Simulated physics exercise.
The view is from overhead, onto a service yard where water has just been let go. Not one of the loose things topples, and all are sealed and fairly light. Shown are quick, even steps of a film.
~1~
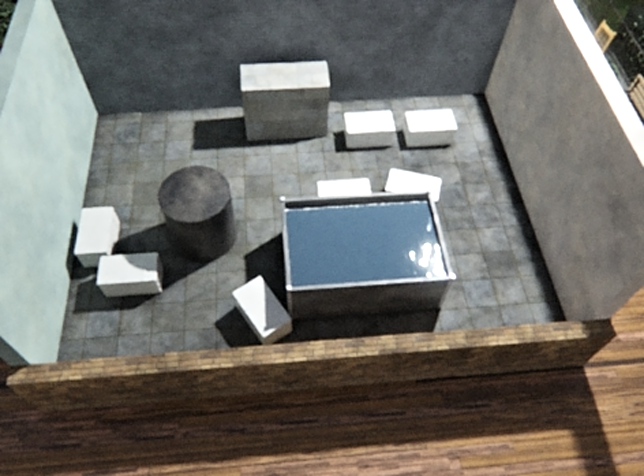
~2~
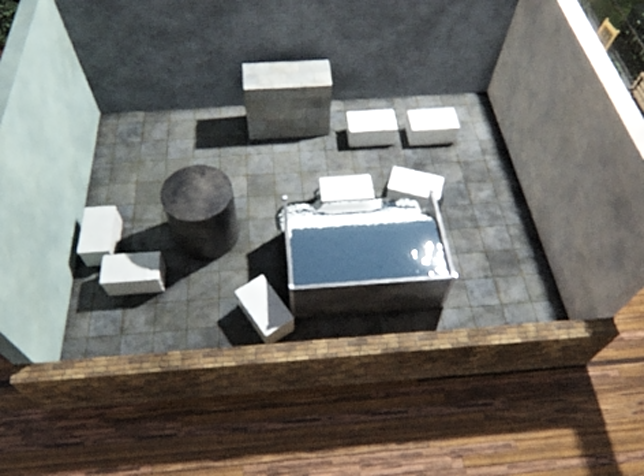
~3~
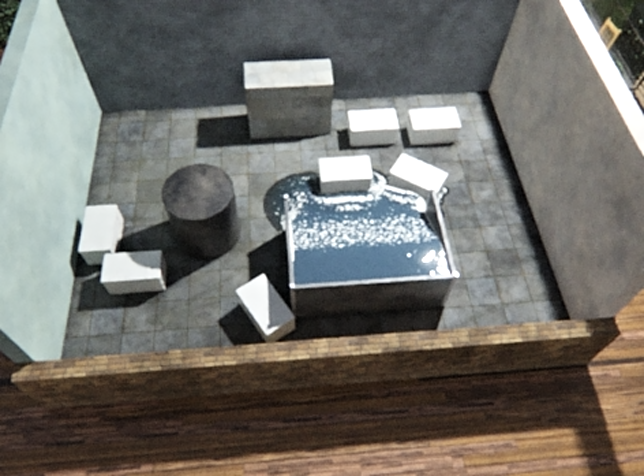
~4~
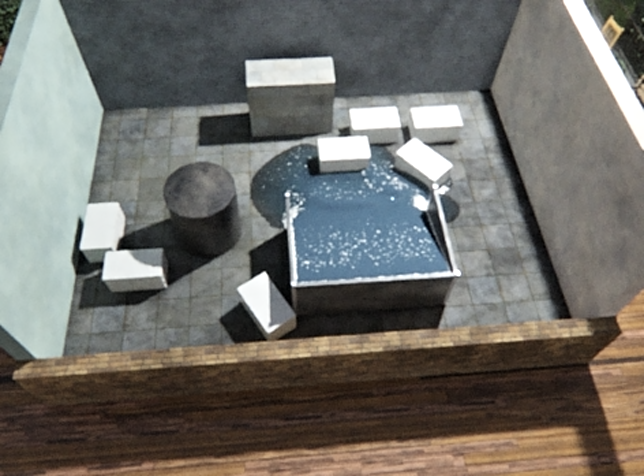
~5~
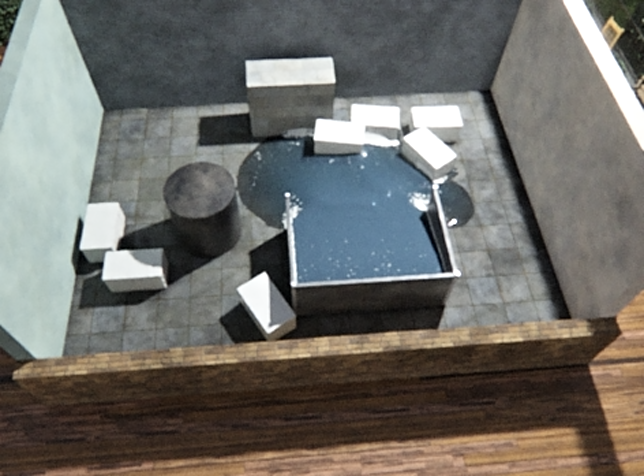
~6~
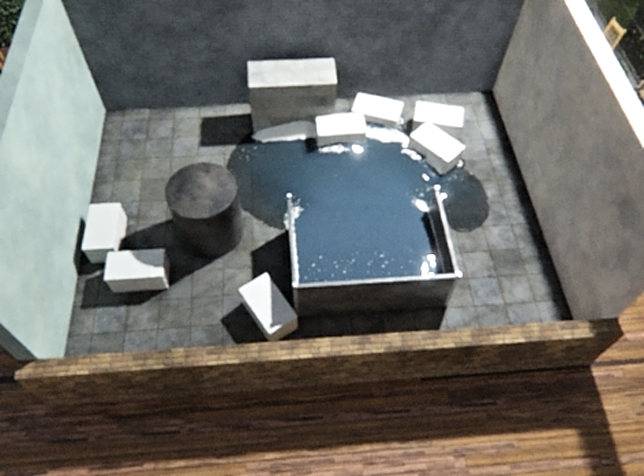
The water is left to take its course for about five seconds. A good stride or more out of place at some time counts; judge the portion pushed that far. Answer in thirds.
Two thirds or more.
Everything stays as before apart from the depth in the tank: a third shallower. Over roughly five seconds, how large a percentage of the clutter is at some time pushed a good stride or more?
Share: Close to 60 %.
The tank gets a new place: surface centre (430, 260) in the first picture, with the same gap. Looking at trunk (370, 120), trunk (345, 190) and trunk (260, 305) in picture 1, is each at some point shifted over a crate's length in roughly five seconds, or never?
In turn: Yes, swept aside, short of that.
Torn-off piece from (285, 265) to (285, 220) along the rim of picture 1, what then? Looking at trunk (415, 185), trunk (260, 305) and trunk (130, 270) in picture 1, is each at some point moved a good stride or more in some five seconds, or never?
Never got that far, got that far, got that far.
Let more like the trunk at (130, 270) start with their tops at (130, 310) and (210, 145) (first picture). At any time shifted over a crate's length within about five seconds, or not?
In order: Hardly budges, then shoved clear.
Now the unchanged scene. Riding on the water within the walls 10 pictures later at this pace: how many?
The answer is 4.
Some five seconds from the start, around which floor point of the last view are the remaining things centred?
Mean position: About (328, 244).
A moment on, 3 of 7 are well off their spots; 1 afloat.
Next, 4 of 7 are well off their spots; 4 afloat.
Later, 4 of 7 are well off their spots; 4 afloat.
In the end, 6 of 7 are well off their spots, and 6 have been at some point; 4 afloat.
